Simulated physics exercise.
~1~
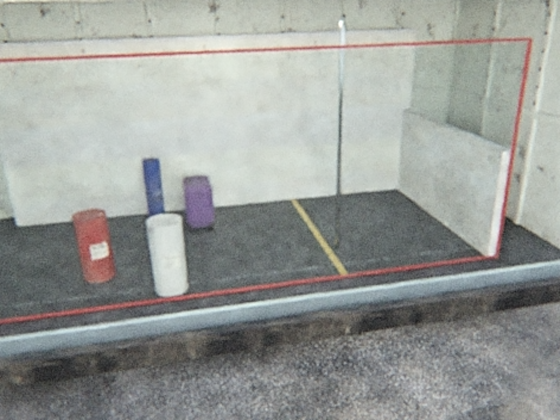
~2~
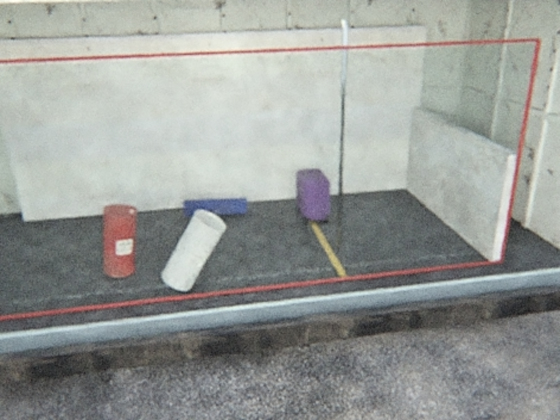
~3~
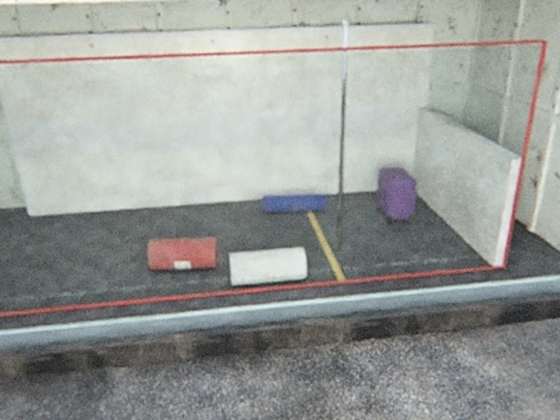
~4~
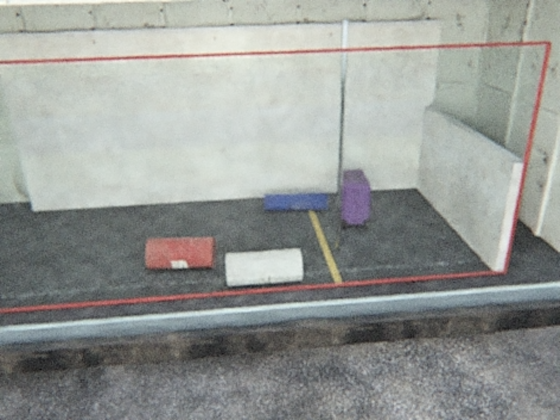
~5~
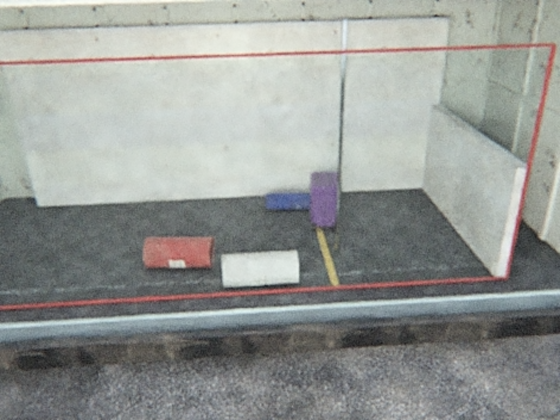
Red, white and blue cylinders toppling rightward and settling short of a yellow line, as an upright purple case slides right, then back left.
